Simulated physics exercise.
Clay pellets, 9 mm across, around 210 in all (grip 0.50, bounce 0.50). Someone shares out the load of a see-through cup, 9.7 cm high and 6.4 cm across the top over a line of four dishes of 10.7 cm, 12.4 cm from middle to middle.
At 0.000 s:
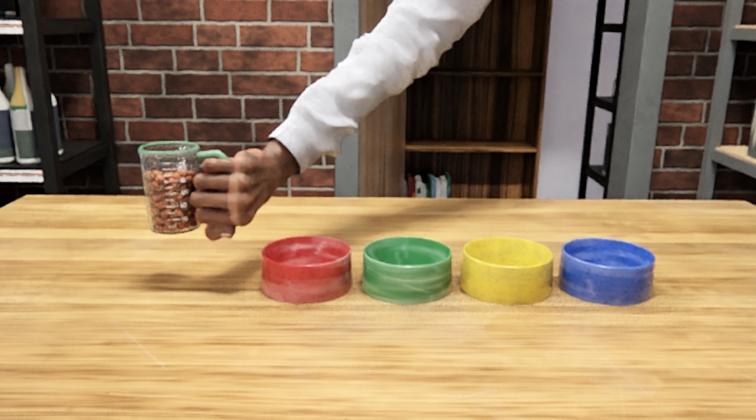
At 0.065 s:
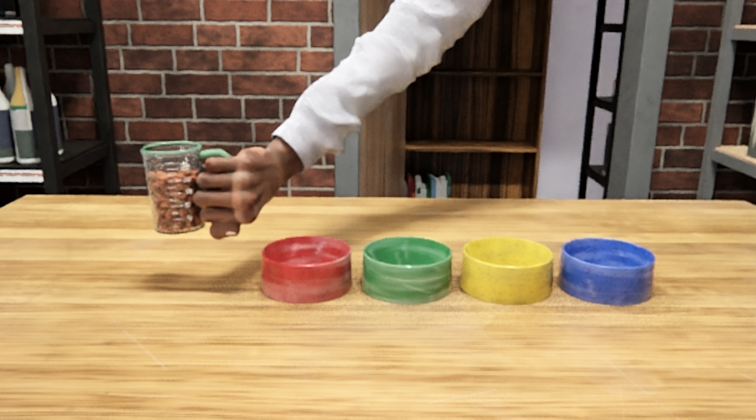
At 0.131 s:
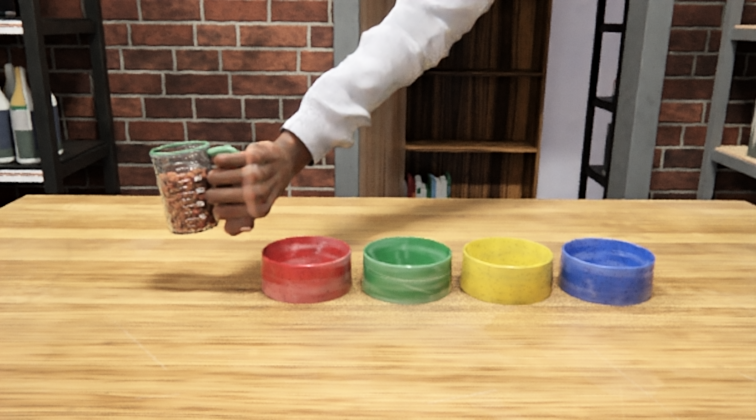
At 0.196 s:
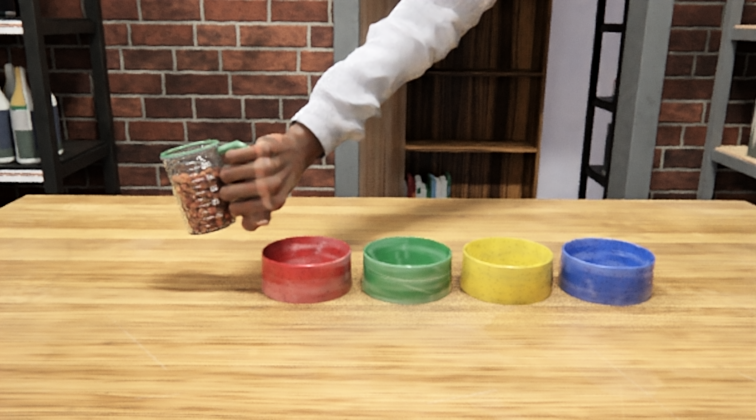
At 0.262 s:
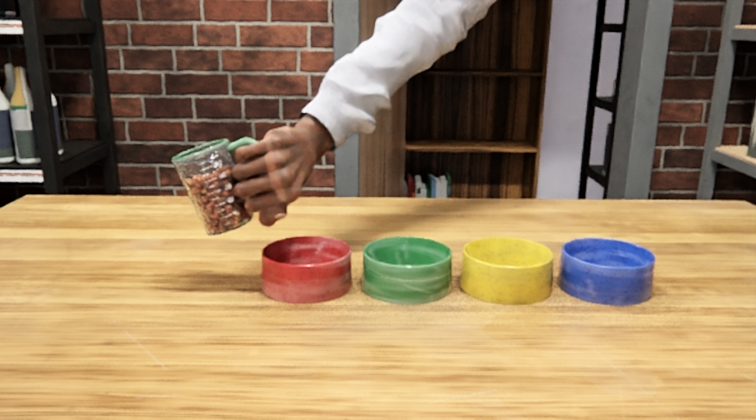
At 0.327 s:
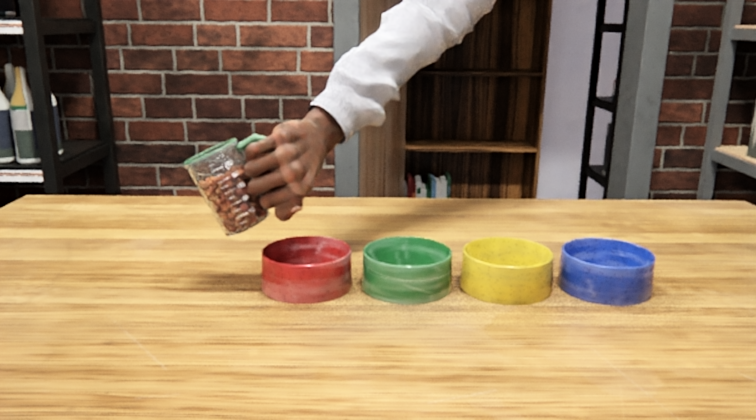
The footage shows a hand holding a clear cup of reddish-brown pellets at the left of a wooden table, moving it right toward a row of red, green, yellow and blue dishes while gradually tilting it.
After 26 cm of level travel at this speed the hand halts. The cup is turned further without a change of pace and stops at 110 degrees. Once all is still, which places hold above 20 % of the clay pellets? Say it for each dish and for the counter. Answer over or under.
Red dish: Over; blue dish: Under; green dish: Under; yellow dish: Under; on the counter: Under.
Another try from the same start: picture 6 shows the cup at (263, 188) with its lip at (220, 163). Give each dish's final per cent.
Red 100; blue 0; green 0; yellow 0.
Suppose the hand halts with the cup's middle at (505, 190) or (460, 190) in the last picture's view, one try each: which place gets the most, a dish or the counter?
The winner: Green; green.
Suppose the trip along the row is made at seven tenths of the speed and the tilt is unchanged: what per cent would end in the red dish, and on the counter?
Then: Red 100, counter 0.
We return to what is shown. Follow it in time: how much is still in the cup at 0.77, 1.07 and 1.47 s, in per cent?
About 100, 100, 70.
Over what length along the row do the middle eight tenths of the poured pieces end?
About 6 cm.
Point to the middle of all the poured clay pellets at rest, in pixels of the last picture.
At about (317, 271).
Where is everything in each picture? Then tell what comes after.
In the first picture, cup at (172, 188), tilt 0 degrees, lip at (141, 148), moved 0.0 cm; middle of the pieces at (171, 196); red dish at (307, 250); green dish at (407, 251); yellow dish at (508, 252); blue dish at (608, 253).
In the second picture, cup at (176, 188), tilt 2 degrees, lip at (144, 148), moved 0.4 cm; middle of the pieces at (175, 196).
In the third picture, cup at (187, 188), tilt 6 degrees, lip at (153, 151), moved 1.8 cm; middle of the pieces at (187, 196).
In the fourth picture, cup at (201, 188), tilt 12 degrees, lip at (163, 155), moved 3.5 cm; middle of the pieces at (202, 196).
In the fifth picture, cup at (215, 188), tilt 18 degrees, lip at (175, 158), moved 5.1 cm; middle of the pieces at (217, 196).
In the sixth picture, cup at (229, 188), tilt 24 degrees, lip at (186, 163), moved 6.8 cm; middle of the pieces at (231, 196); red dish at (307, 250); green dish at (407, 251); yellow dish at (508, 252); blue dish at (608, 253). The cup turns about 90 degrees a second and travels 25 cm a second.
After 0.77 s, tilt 65 degrees; cup holds 100 %.
After 1.07 s, tilt 92 degrees; cup holds 100 %.
After 1.47 s, tilt 110 degrees; cup holds 70 %, red 30 %.
By 3.0 s all is still; red 100 %, blue 0 %, green 0 %, yellow 0 %, counter 0 %.
